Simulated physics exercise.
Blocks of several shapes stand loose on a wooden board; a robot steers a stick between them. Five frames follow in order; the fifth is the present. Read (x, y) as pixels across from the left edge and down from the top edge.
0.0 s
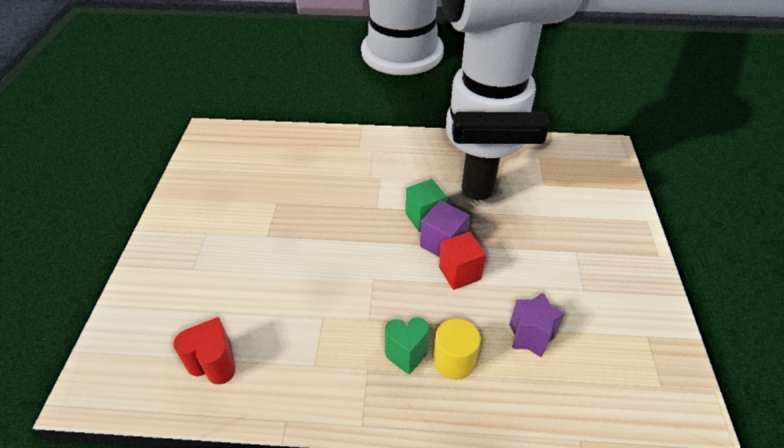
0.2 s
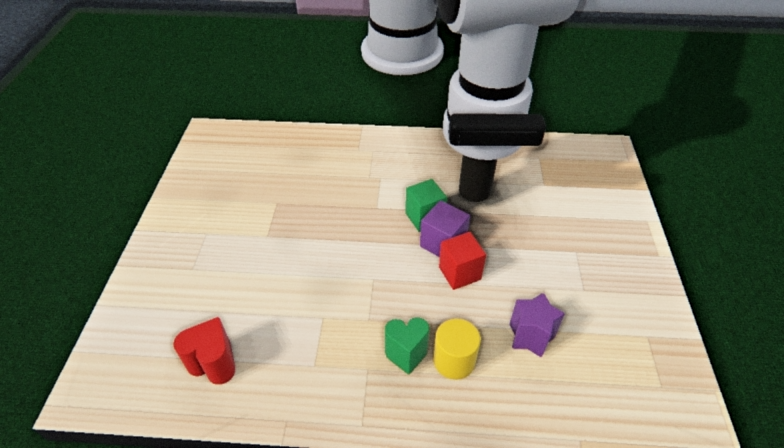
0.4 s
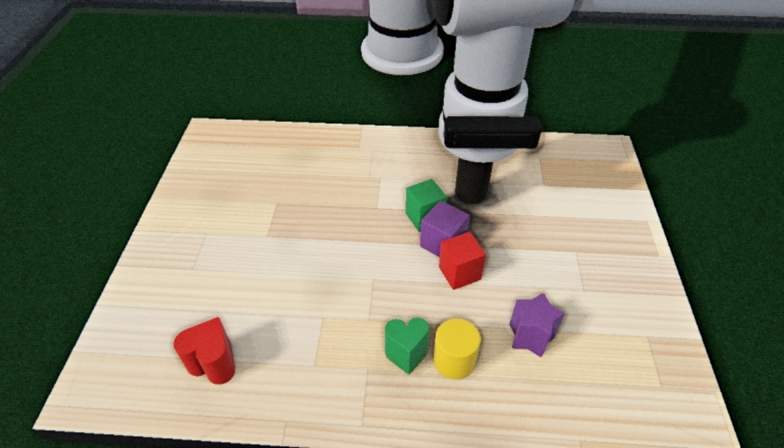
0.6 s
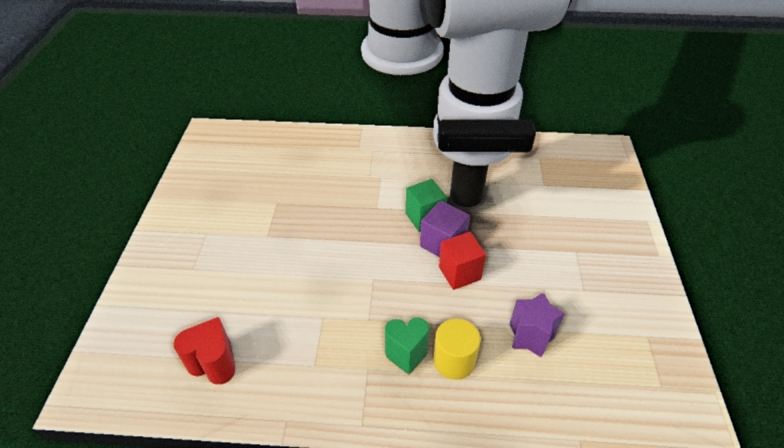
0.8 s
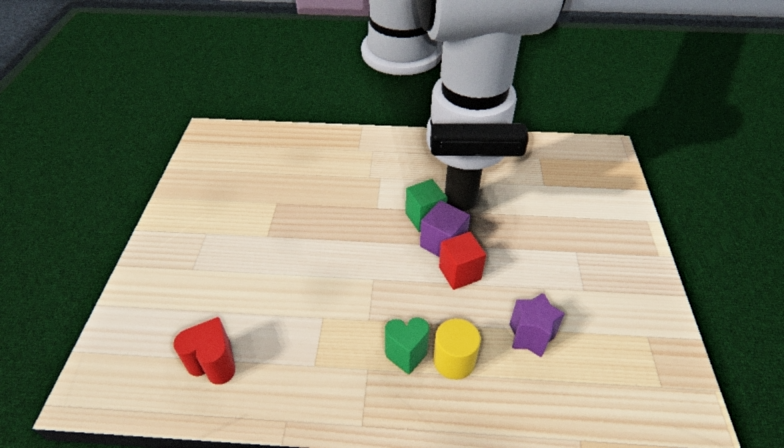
In the video, a robot arm holding a black stick moves slightly left and toward the viewer, nearing a purple cube set between green and red cubes, while all the colored blocks on the wooden board stay still.
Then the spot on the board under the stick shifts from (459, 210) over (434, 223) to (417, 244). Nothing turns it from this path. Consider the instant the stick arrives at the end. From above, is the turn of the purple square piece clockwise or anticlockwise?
Direction: Anticlockwise.
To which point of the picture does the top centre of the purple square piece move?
Most likely (434, 244).
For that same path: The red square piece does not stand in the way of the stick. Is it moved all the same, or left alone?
The red square piece moves.
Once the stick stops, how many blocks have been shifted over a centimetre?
By the end of the path, three or more blocks have moved more than about a centimetre.
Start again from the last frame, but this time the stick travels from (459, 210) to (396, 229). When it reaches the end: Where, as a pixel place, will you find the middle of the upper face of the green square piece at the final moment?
It ends at (363, 202).
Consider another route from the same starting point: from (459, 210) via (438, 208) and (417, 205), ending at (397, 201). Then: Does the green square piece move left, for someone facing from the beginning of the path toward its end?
I'd say yes.
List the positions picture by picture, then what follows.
In the first picture, tip of the stick at (477, 190), middles of tops, green square piece at (427, 192), purple square piece at (446, 217), red square piece at (464, 248).
In the second picture, stick at (475, 192), nothing pushed.
In the third picture, stick at (471, 194), nothing pushed.
In the fourth picture, stick at (466, 197), nothing pushed.
In the fifth picture, stick at (461, 201), green square piece at (427, 192), purple square piece at (446, 217), red square piece at (464, 248).
What follows on the original path. Halfway along, stick at (435, 214); green square piece at (402, 197), turned 35° clockwise; purple square piece at (439, 224), turned 25° anticlockwise; red square piece at (466, 251).
At the end, stick at (418, 234); green square piece at (393, 199), turned 50° clockwise; purple square piece at (434, 244), turned 65° anticlockwise; red square piece at (474, 259), turned 15° anticlockwise.
